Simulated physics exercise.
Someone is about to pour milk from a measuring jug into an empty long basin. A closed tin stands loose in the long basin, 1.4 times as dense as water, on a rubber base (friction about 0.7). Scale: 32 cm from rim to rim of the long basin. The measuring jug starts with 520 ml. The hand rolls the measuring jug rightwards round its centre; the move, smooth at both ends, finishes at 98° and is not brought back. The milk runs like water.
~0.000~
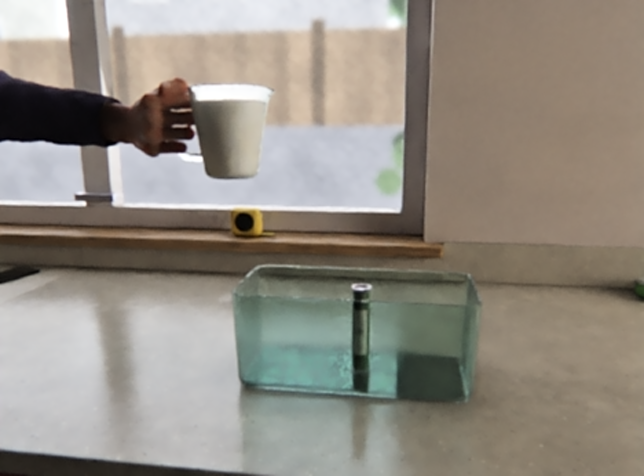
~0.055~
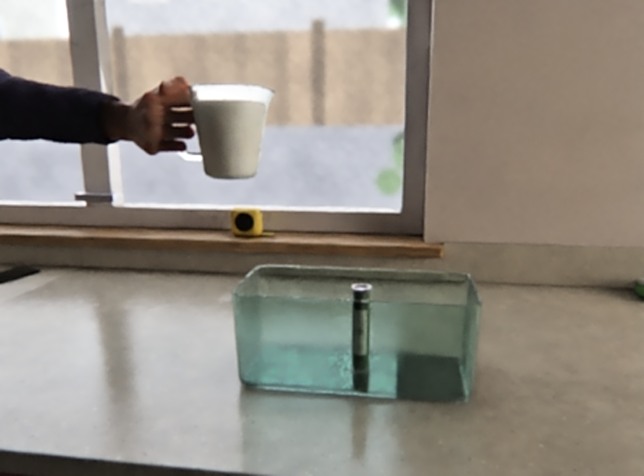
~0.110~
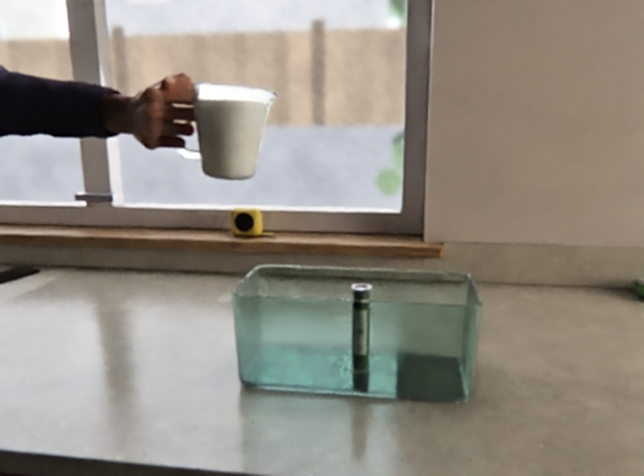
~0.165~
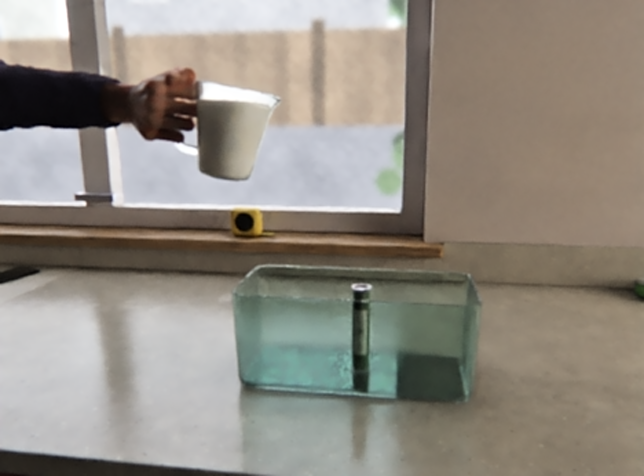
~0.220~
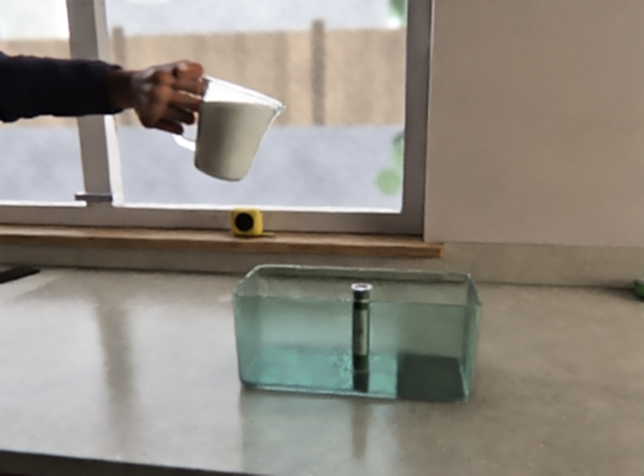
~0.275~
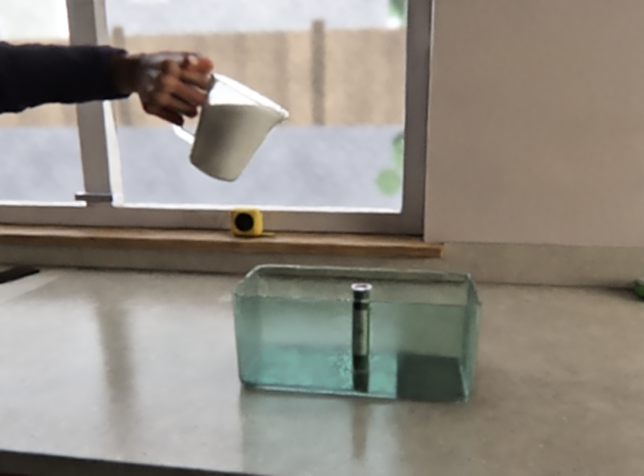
On a grey countertop beneath a window looking out on a wooden fence, seen from the front and slightly above by a still camera, sits a greenish clear basin holding an upright dark cylinder. A yellow-and-black tape measure rests on the wooden sill, and above it a dark-sleeved arm from the left holds a clear jug of white liquid. The hand tilts the jug smoothly rightwards, slowly at first, the liquid shifting towards its right rim.
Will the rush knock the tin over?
It falls.
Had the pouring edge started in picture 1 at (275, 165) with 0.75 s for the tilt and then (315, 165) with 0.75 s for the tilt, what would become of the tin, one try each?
First it stays up; then it falls.
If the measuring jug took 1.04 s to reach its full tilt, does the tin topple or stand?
The tin topples.
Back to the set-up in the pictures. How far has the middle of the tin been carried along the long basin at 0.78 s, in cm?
Some 2 cm.
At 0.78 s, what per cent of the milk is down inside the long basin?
About 56 per cent.
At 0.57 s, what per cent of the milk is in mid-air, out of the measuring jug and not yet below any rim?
Some 32 per cent.
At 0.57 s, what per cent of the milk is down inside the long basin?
Some 10 per cent.
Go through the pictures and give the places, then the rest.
In the first frame, it leans 0°; its right rim is at (274, 89); the milk meets the walls at (197, 102) and (266, 101); the long basin's rim runs from (245, 280) to (476, 290); the tin's top is at (362, 291).
In the second frame, it leans 1°; its right rim is at (275, 90); the milk meets the walls at (198, 102) and (266, 102).
In the third frame, it leans 5°; its right rim is at (277, 93); the milk meets the walls at (201, 100) and (267, 103).
In the fourth frame, it leans 11°; its right rim is at (281, 99); the milk meets the walls at (203, 101) and (271, 105).
In the fifth frame, it leans 19°; its right rim is at (285, 107); the milk meets the walls at (206, 104) and (279, 106).
In the sixth frame, it leans 29°; its right rim is at (289, 117); the milk meets the walls at (205, 114) and (288, 113).
Then, 0.57 s in, the tilt is 84° and 59 per cent is still to pour; the tin stands where it began.
Then, 0.78 s in, the tilt is 98° and 16 per cent is still to pour; the tin stands 2 cm from where it began.
Then, 1.01 s in, the tilt is 98° and 2 per cent is still to pour; the tin leans 56°.
Then, 1.25 s in, the tilt is 98° and 0 per cent is still to pour; the tin lies on its side.
Finally, the tin lies on its side.
